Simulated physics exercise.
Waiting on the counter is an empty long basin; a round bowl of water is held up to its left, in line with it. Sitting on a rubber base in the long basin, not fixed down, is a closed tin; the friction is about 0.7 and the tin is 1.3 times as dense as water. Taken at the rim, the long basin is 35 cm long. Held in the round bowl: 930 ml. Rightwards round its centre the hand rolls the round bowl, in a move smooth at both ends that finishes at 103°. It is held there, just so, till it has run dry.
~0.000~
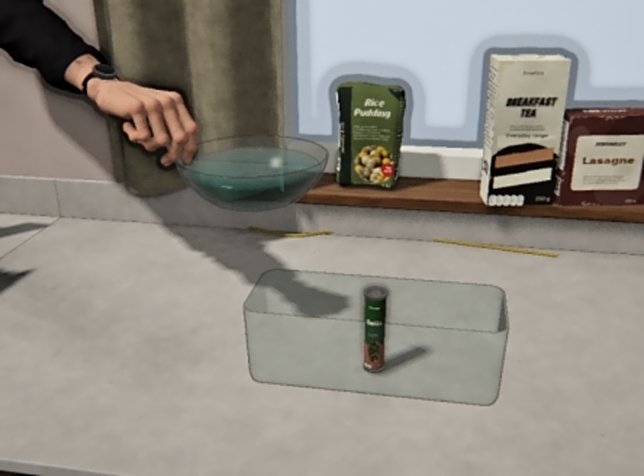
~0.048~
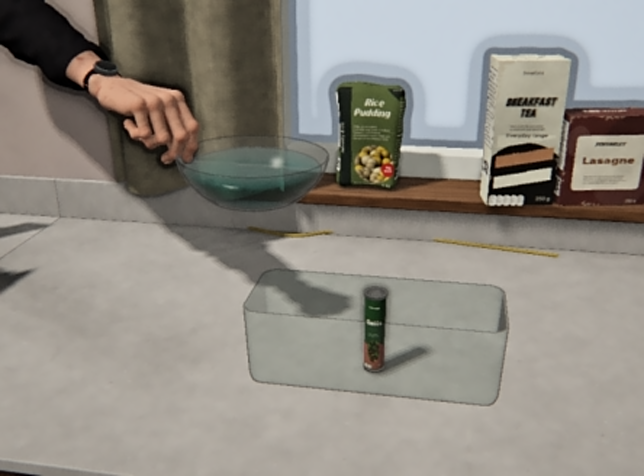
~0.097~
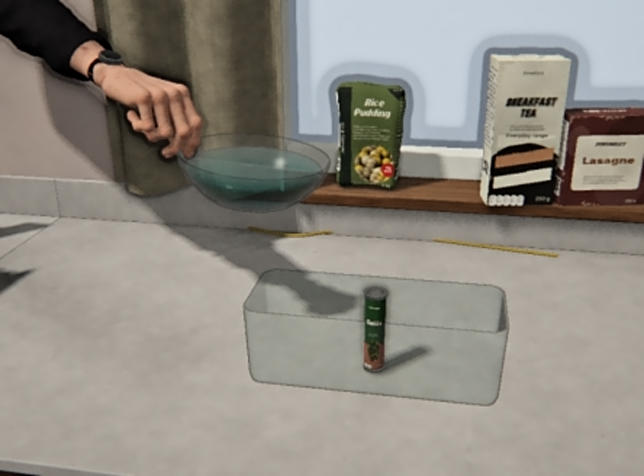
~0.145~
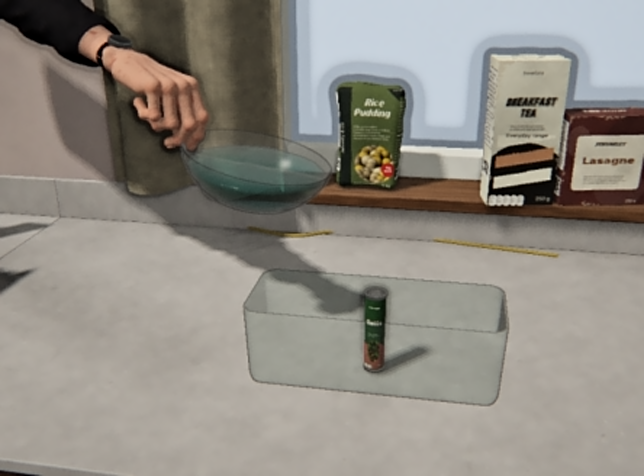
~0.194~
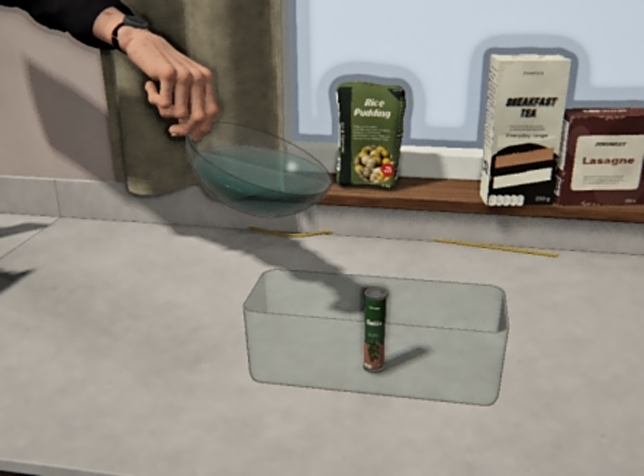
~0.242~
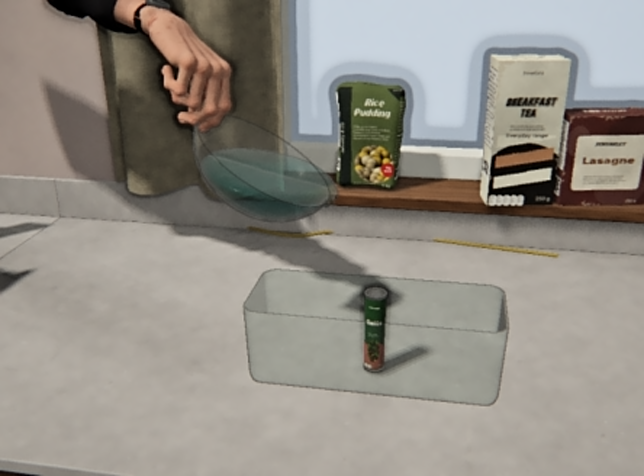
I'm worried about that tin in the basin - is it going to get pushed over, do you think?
It capsizes.
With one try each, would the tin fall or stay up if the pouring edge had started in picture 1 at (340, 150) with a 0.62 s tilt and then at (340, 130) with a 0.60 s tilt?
First it stays on its base; then it stays on its base.
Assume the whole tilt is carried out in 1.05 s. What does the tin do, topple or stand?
In that case the tin does not tip.
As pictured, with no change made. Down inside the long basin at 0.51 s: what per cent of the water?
52 %, more or less.
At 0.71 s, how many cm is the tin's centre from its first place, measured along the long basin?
The tin has gone some 2 cm.
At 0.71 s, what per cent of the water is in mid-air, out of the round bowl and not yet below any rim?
Near 4 percent.
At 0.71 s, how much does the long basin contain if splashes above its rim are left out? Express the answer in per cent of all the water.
Close to 84 in a hundred.
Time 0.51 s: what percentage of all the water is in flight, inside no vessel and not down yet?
Roughly 42 percent.
By 0.51 s the tilt is 93° and 2 per cent is still to pour; the tin stands where it began.
By 0.71 s the tilt is 103° and 0 per cent is still to pour; the tin leans 11°.
By 0.92 s the tilt is 103° and 0 per cent is still to pour; the tin leans 44°.
By 1.14 s the tilt is 103° and 0 per cent is still to pour; the tin lies on its side.
At rest the tin lies on its side.
